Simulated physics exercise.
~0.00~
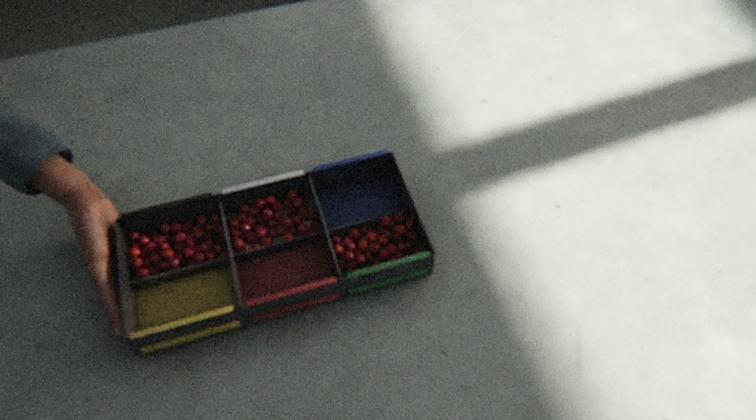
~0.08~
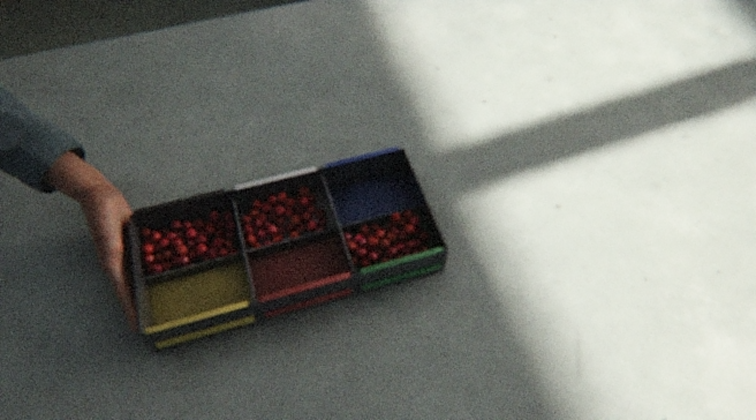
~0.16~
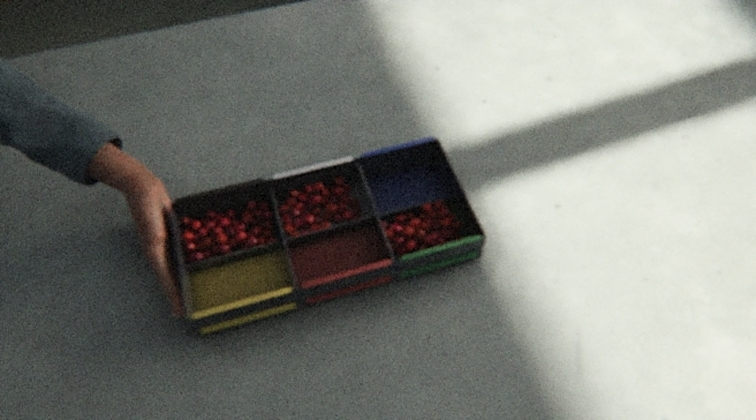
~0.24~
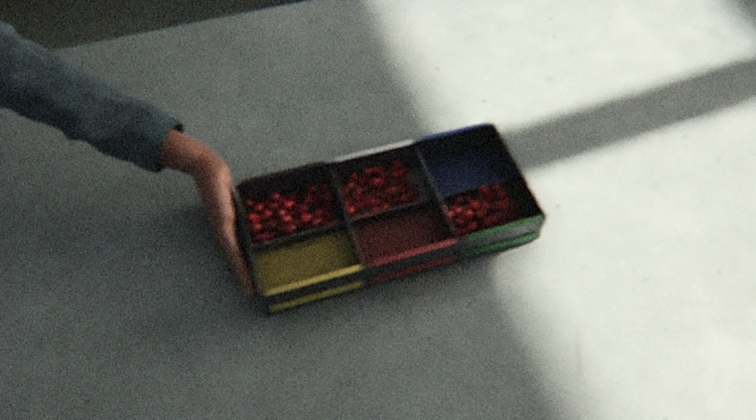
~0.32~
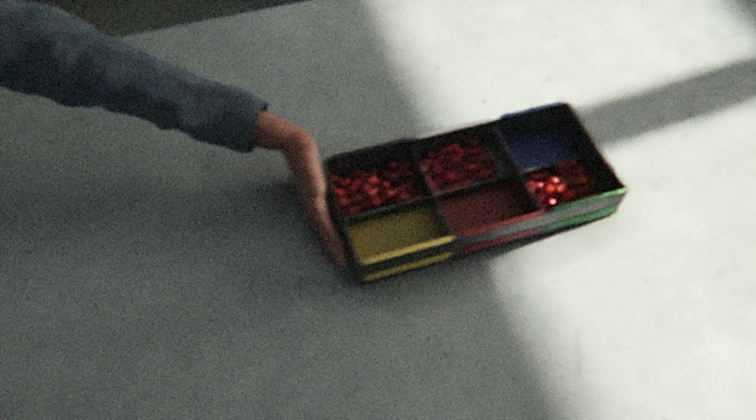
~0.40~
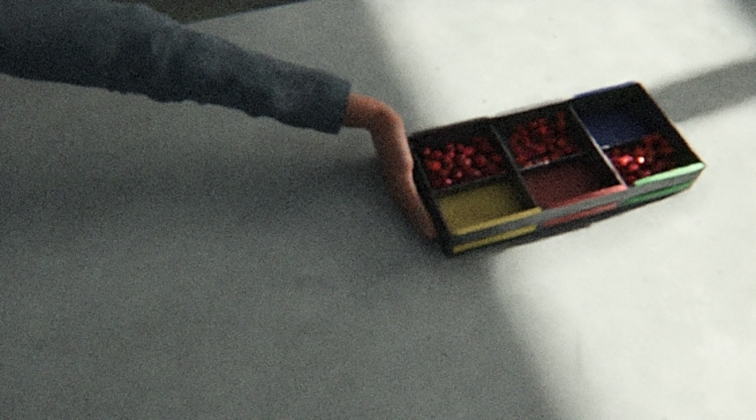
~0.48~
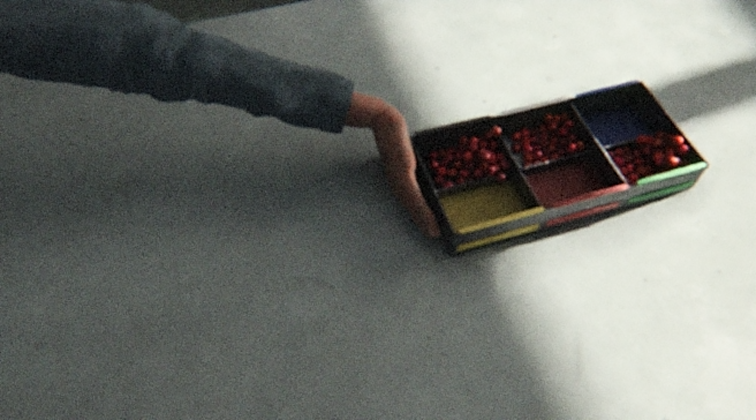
On a pale grey surface partly lit by bright light, a hand pushed a six-compartment tray to the right, carrying red berries in its black, white and green sections, then it stopped partly in the light with the berries still in those sections.
